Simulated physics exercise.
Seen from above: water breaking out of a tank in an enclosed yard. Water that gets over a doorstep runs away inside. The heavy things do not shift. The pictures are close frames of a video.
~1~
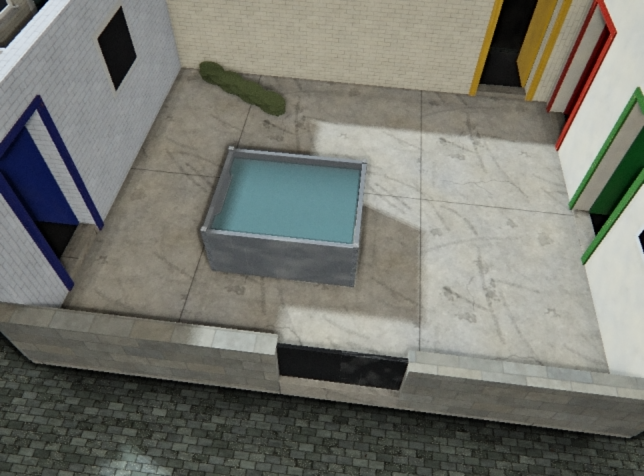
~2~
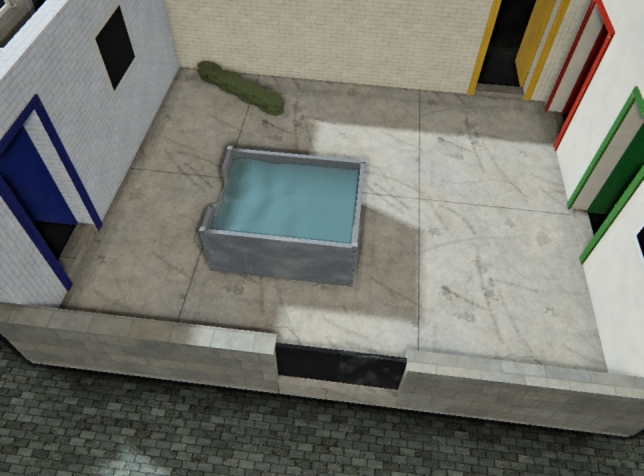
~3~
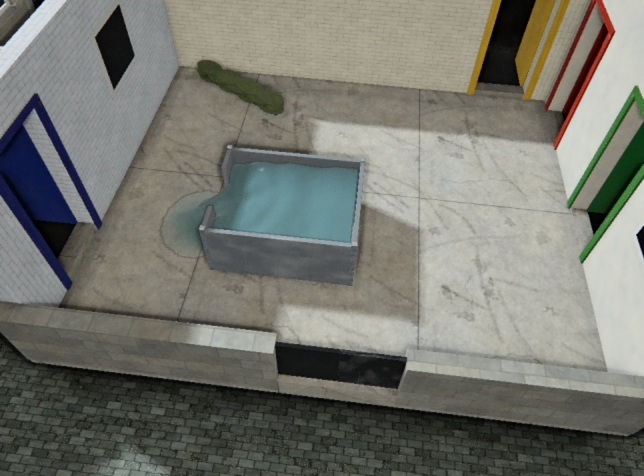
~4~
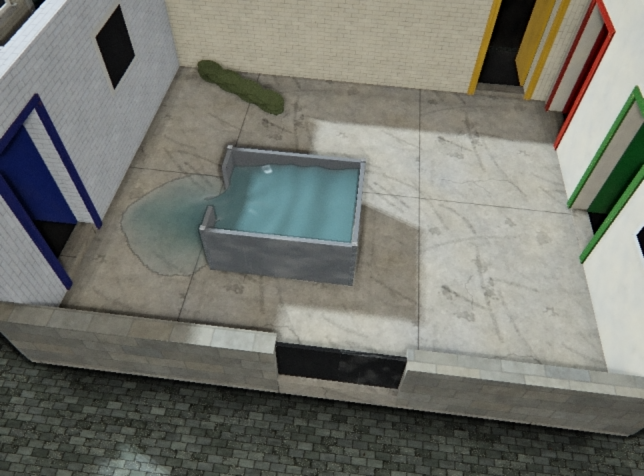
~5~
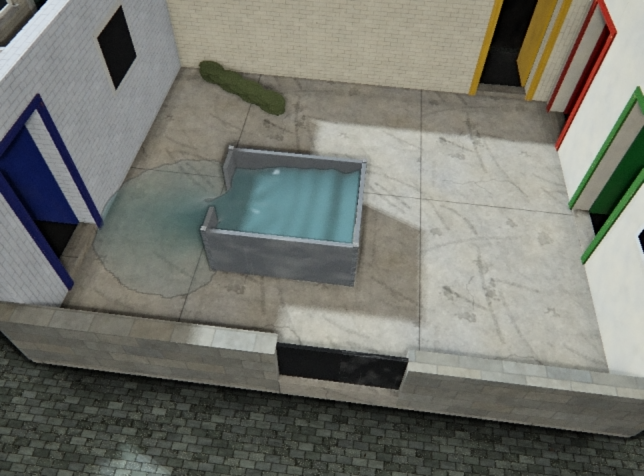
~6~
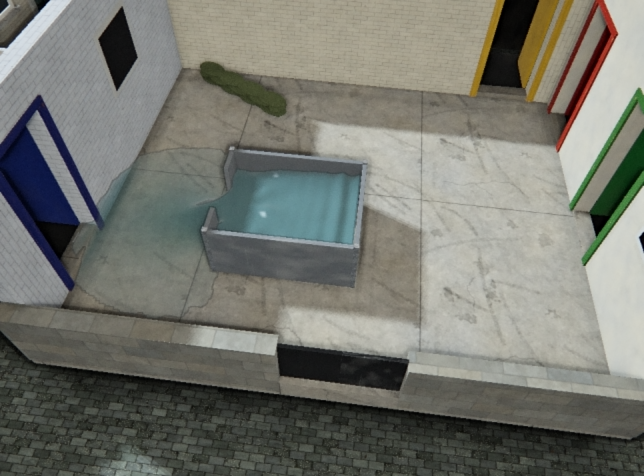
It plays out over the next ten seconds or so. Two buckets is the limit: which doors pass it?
In the end: The green door floods; the red door holds within the limit; the yellow door holds within the limit; the blue door floods.
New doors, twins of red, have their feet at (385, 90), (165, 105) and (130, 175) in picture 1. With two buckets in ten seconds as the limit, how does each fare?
As listed: Is under, goes over, takes more.
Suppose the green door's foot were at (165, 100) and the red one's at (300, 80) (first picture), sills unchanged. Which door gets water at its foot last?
That is the one in yellow.
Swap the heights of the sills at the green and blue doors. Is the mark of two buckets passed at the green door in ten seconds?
The green one holds.
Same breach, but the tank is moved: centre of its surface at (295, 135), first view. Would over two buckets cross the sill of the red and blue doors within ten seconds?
In short: Red door lets more in, blue door holds.
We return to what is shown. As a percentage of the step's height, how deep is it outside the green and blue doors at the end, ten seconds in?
About 230 and 40 per cent.
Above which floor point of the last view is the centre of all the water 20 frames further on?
Near (220, 211).
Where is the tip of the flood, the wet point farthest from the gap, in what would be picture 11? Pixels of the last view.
Near (171, 92).
A moment on, water covers 15 % of the floor; the green door not reached, the red door not reached, the yellow door not reached, the blue door over two buckets in.
Next, water covers 20 % of the floor; the green door not reached, the red door not reached, the yellow door not reached, the blue door far over two buckets in.
Then, water covers 35 % of the floor; the green door not reached, the red door not reached, the yellow door not reached, the blue door far over two buckets in.
Later, water covers 65 % of the floor; the green door wet at the sill, nothing in, the red door not reached, the yellow door not reached, the blue door far over two buckets in.
In the end, water covers 80 % of the floor; the green door over two buckets in, the red door under two buckets in, the yellow door wet at the sill, nothing in, the blue door far over two buckets in.
